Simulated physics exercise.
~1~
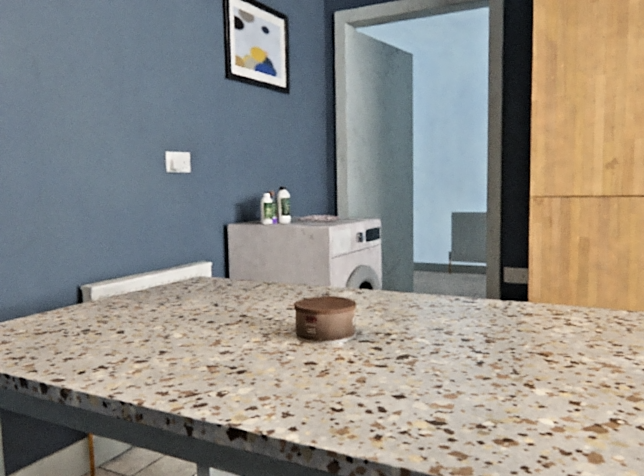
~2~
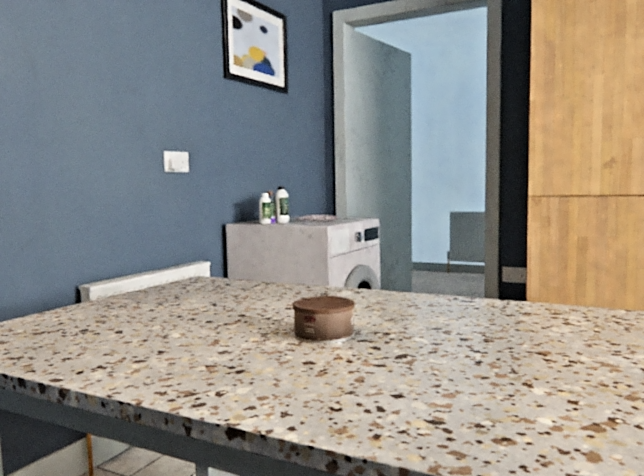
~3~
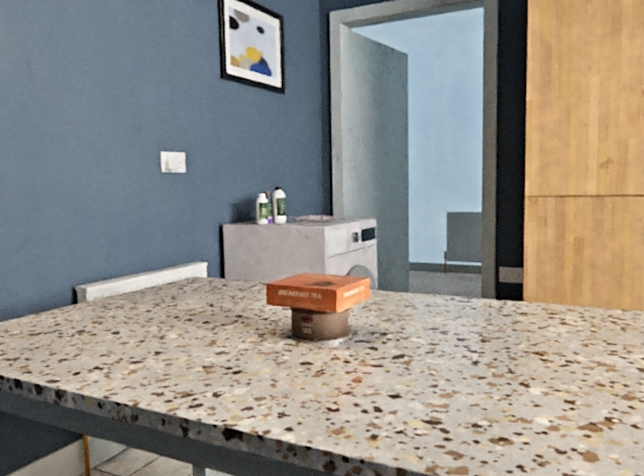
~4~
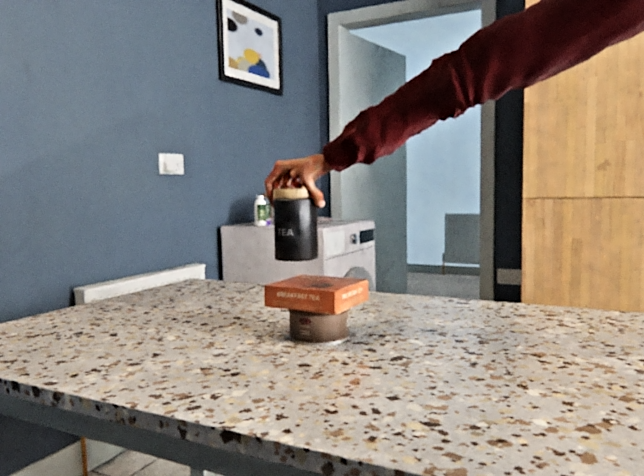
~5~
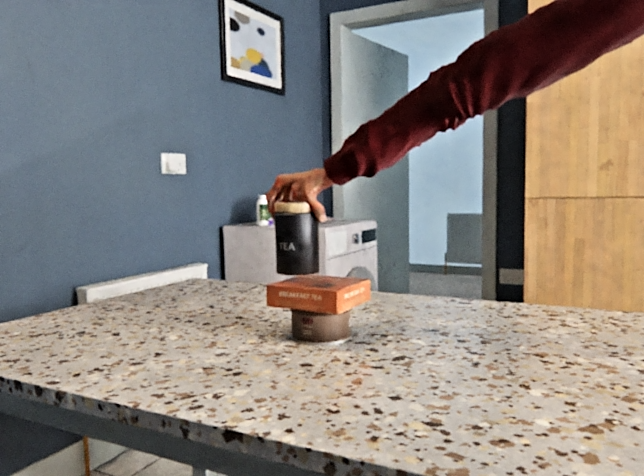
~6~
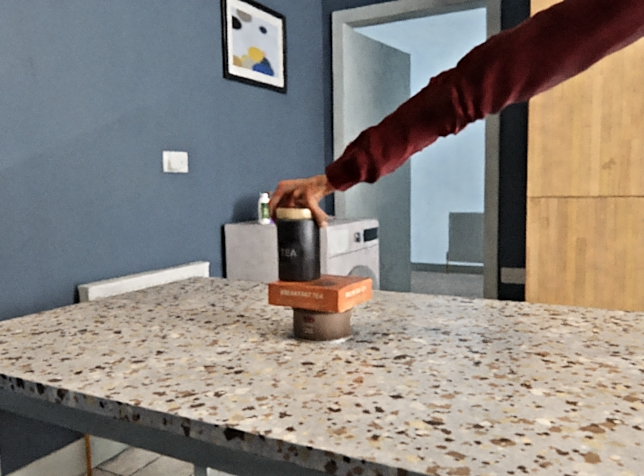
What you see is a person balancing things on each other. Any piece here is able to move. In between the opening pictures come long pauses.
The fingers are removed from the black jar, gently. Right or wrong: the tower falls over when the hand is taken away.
Wrong.
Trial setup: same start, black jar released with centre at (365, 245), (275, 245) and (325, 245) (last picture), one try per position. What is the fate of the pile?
The pile collapses in the first case, collapses in the second case and remains standing in the third case.
Then, 0.30 s after the last picture, nothing has stirred.
Then, 0.70 s after the last picture, black jar resting near (298, 244).
At rest, all 3 in place. Seen from the same camera at the end, black jar near (298, 244). The pile stays up.
